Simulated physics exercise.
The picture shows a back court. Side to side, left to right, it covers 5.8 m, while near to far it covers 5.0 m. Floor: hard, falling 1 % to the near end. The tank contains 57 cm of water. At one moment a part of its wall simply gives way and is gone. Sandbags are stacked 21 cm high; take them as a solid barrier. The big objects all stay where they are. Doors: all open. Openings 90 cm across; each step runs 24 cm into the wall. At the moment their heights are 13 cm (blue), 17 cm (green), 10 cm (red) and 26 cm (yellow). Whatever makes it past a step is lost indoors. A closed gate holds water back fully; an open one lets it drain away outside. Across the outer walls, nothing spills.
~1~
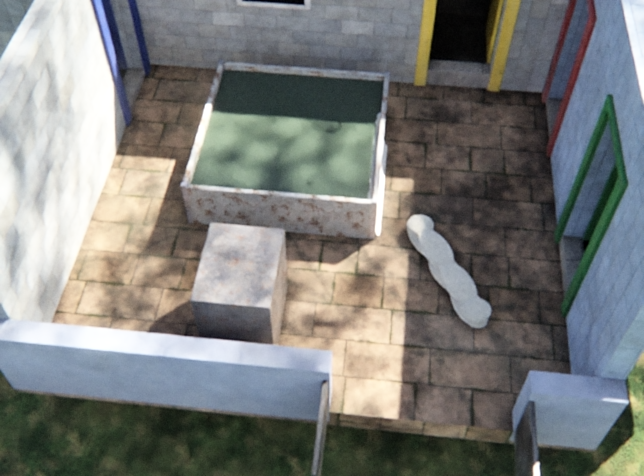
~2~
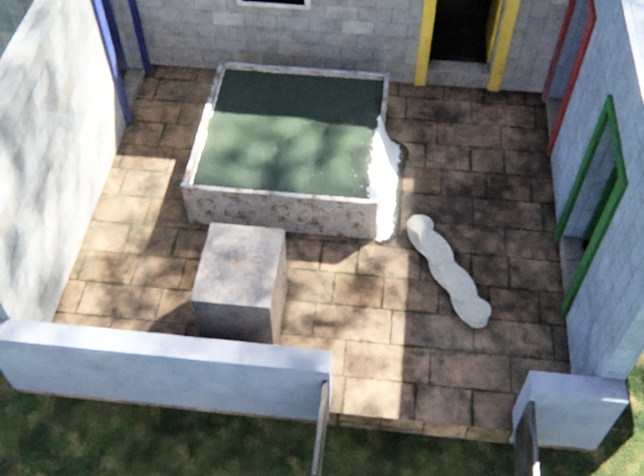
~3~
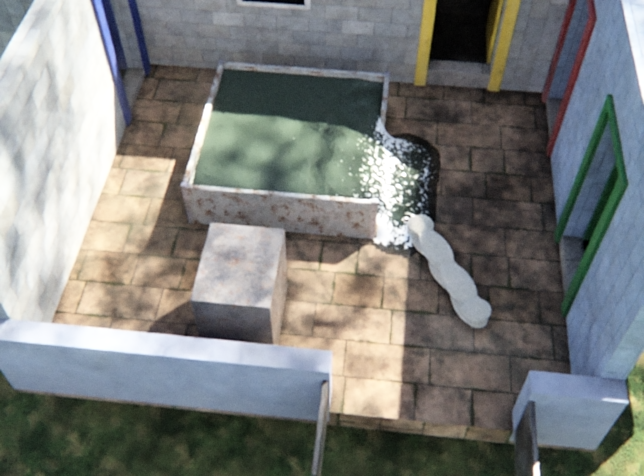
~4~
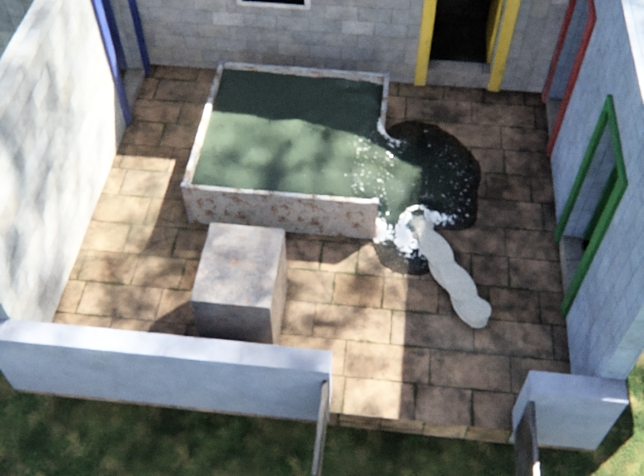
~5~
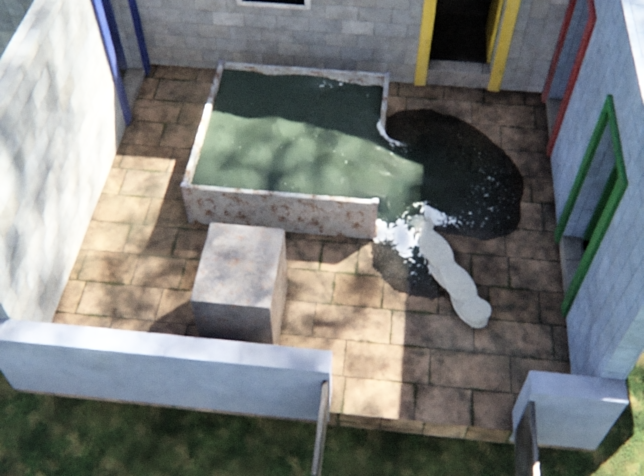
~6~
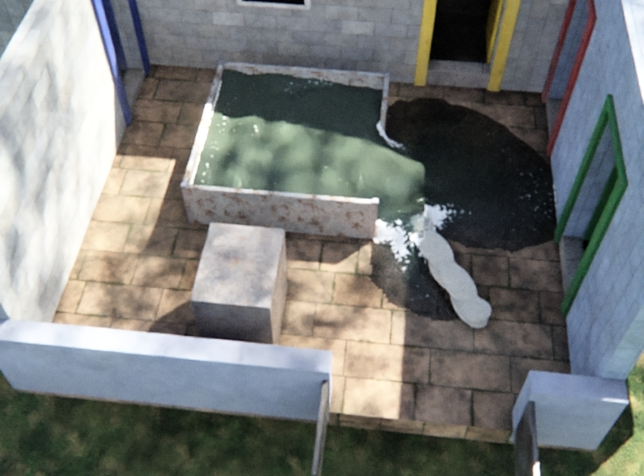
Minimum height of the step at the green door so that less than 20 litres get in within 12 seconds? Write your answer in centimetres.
Roughly 19 cm.
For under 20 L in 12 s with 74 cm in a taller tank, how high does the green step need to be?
I'd say close to 28 cm.
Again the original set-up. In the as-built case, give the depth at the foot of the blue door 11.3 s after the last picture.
6.0 cm.
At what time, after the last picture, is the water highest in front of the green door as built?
The level tops out near 1.8 seconds.
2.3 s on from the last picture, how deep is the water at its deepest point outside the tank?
Around 34 centimetres.
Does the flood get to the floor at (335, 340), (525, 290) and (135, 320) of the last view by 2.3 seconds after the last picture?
In the order asked: Soaked, soaked, untouched.
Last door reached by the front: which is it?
Blue, last of all.
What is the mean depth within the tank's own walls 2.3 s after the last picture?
23 cm, roughly.
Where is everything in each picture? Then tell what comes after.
In the first frame, the tank at (292, 132) is whole and still, 57 cm deep; the green door at (585, 220) is dry.
In the second frame, the front is at (398, 188), 0.3 m from the gap at (375, 176); 0.3 m2 of floor is wet, 57 cm left at the back.
In the third frame, water pours out at (375, 179) and has run 0.7 m, to (429, 216); about 12 cm deep outside, 57 cm at the back.
In the fourth frame, the gap is at (375, 179), the front 1.3 m out at (472, 184); the back of the tank holds 57 cm.
In the fifth frame, the gap is at (375, 180), the front 1.8 m out at (515, 198); the back of the tank holds 57 cm.
In the sixth frame, the gap is at (375, 180), the front 2.3 m out at (555, 223); the back of the tank holds 54 cm; the green door at (585, 220), 2.5 m from the gap, is still 0.6 m from the nearest water.
Then, 0.7 s after the last picture water covers 35 % of the floor, deepest (44 cm) near (410, 225); 17 cm at the green door, 0 litres in over its 17 cm step.
Then, 2.3 s after the last picture water covers 55 % of the floor, deepest (34 cm) near (544, 99); 20 cm at the green door, 28 litres in over its 17 cm step.
Then, 11.3 s after the last picture water covers 95 % of the floor, deepest (11 cm) near (38, 361); 6 cm at the green door, 32 litres in over its 17 cm step.
At the green door as built, the water peaked near 25 cm, 1.7 s after the last picture.
With a step of 15.5 cm, 45 litres would have come in within the 12 s; with 21.5 cm, 12 litres. So under 20 litres takes about 19 cm.
